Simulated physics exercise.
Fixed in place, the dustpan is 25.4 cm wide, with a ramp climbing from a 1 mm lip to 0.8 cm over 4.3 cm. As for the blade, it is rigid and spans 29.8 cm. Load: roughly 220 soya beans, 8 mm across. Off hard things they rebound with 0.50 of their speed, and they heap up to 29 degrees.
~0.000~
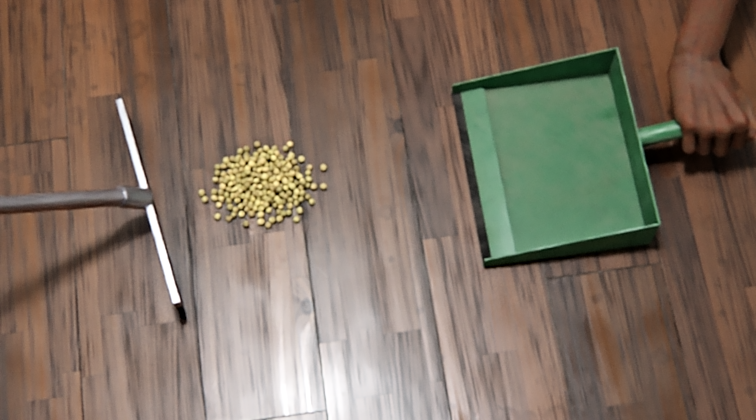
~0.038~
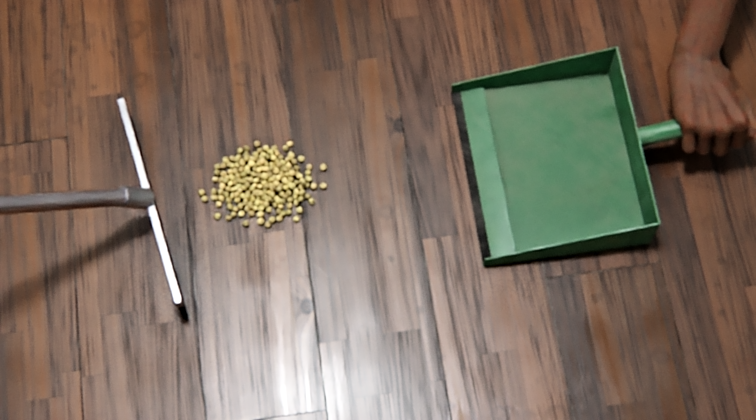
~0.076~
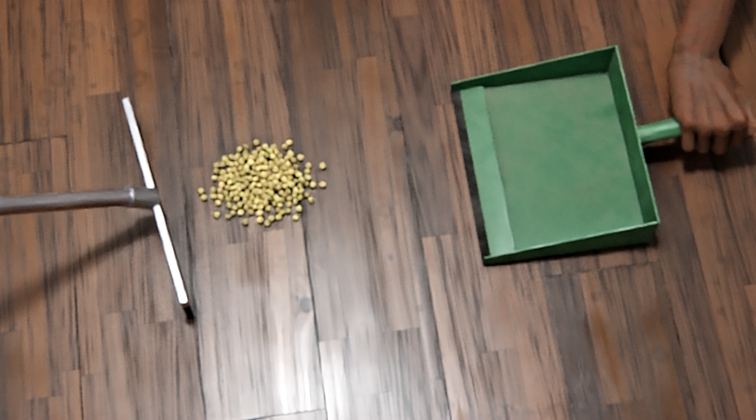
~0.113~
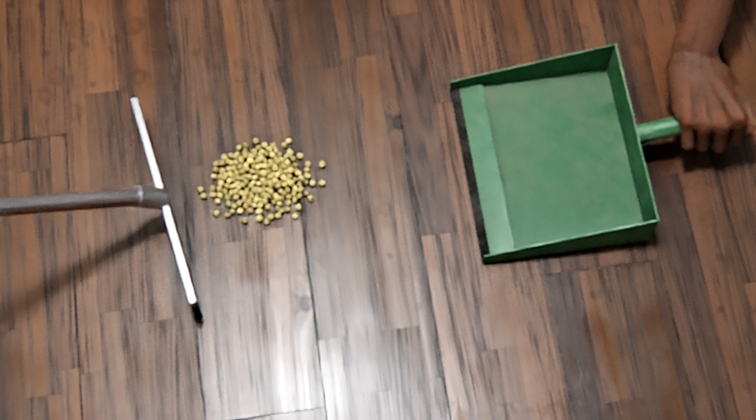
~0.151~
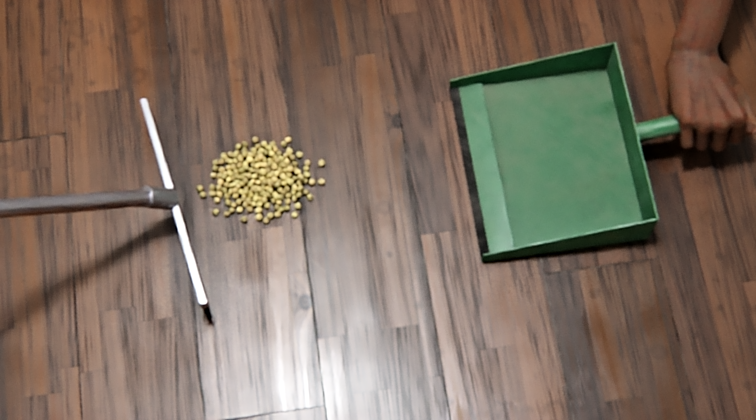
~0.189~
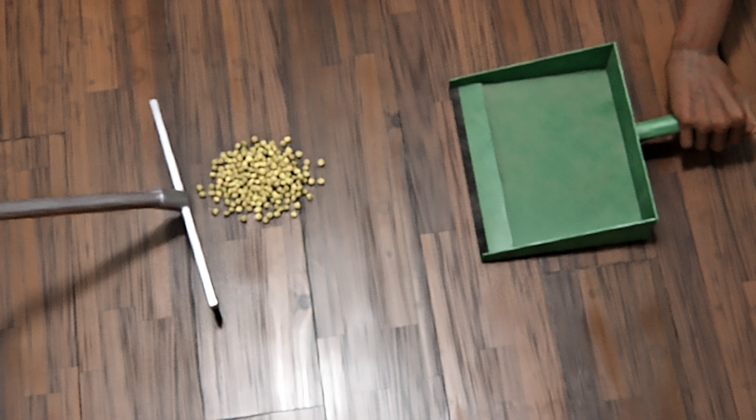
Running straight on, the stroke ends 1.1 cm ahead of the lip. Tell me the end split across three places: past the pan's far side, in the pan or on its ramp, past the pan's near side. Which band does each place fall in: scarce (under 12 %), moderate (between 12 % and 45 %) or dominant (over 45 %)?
Far side: Scarce; pan: Scarce; near side: Scarce.
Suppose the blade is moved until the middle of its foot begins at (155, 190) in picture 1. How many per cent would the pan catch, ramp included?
Estimate: Near 5 %.
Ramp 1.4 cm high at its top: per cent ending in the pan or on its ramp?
Near 0 per cent, then.
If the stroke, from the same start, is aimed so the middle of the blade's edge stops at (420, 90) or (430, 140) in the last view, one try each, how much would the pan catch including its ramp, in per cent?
The two tries give about 20 and 20 percent.
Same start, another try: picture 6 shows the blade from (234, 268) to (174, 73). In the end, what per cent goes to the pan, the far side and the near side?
The pan gets 25, the far side 45 and the near side 0.
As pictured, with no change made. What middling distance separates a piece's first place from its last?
I'd put it near 22 cm.
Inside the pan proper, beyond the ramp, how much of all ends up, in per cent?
Estimate: About 0 %.
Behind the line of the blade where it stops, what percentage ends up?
My guess is close to 40 per cent.
Then, at 0.65 s, middle of the blade 21 cm from the lip; 0 % over the lip, far side 0 %, near side 0 %.
After 0.96 s, middle of the blade 11 cm from the lip; 0 % over the lip, far side 5 %, near side 0 %.
Then, at 1.36 s, middle of the blade 4 cm from the lip; 5 % over the lip, far side 5 %, near side 5 %.
At rest (1.7 s), far side 5 %, pan 0 %, near side 5 %, in front of the lip or behind the blade 90 %.
